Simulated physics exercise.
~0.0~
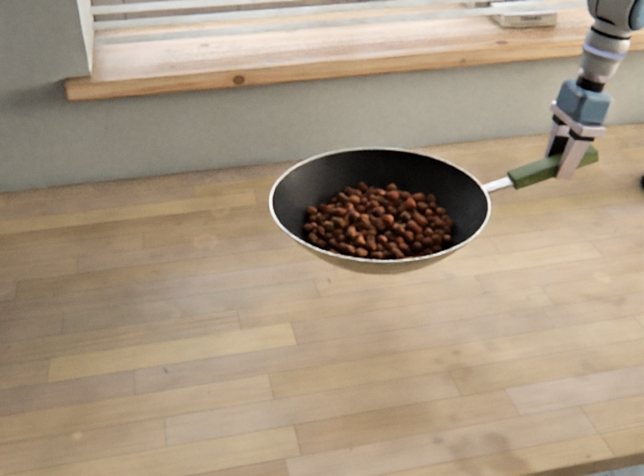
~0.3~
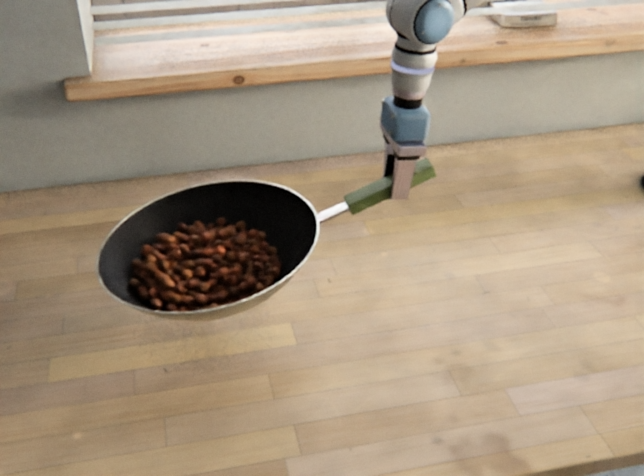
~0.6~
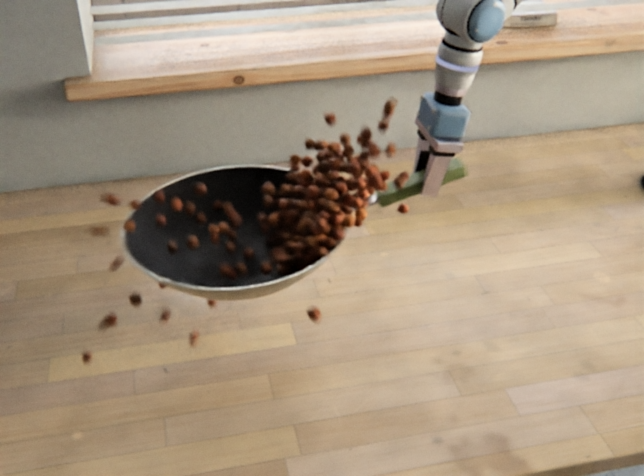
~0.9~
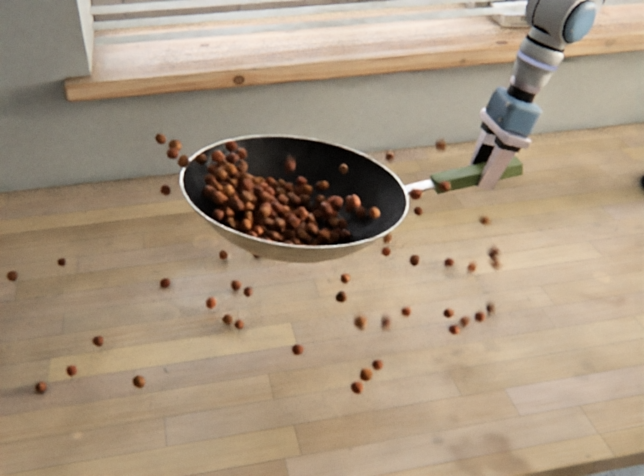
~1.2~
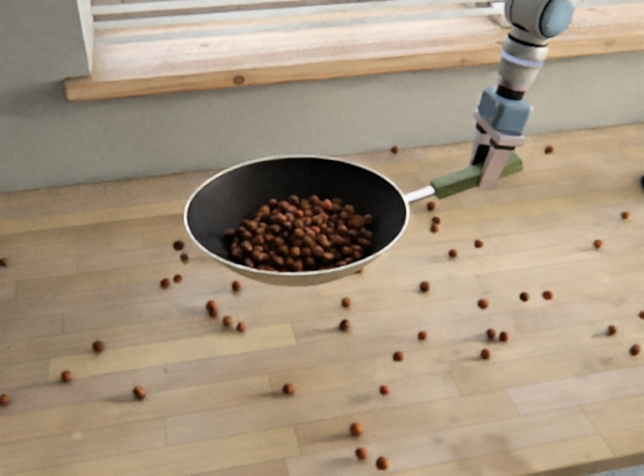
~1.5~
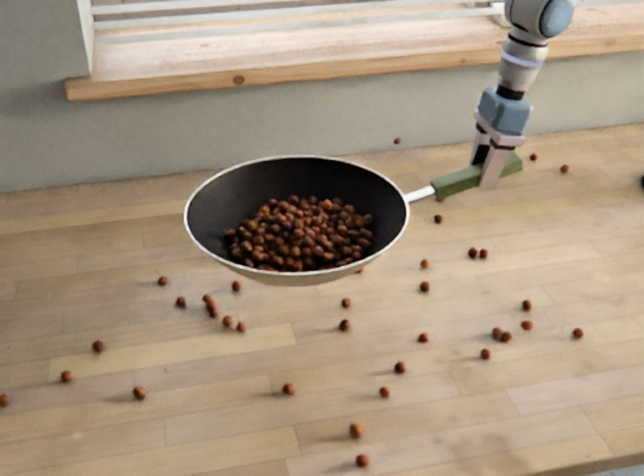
On a wooden worktop, a robot arm swings a wok of hazelnuts left and back right, scattering many while most stay inside.
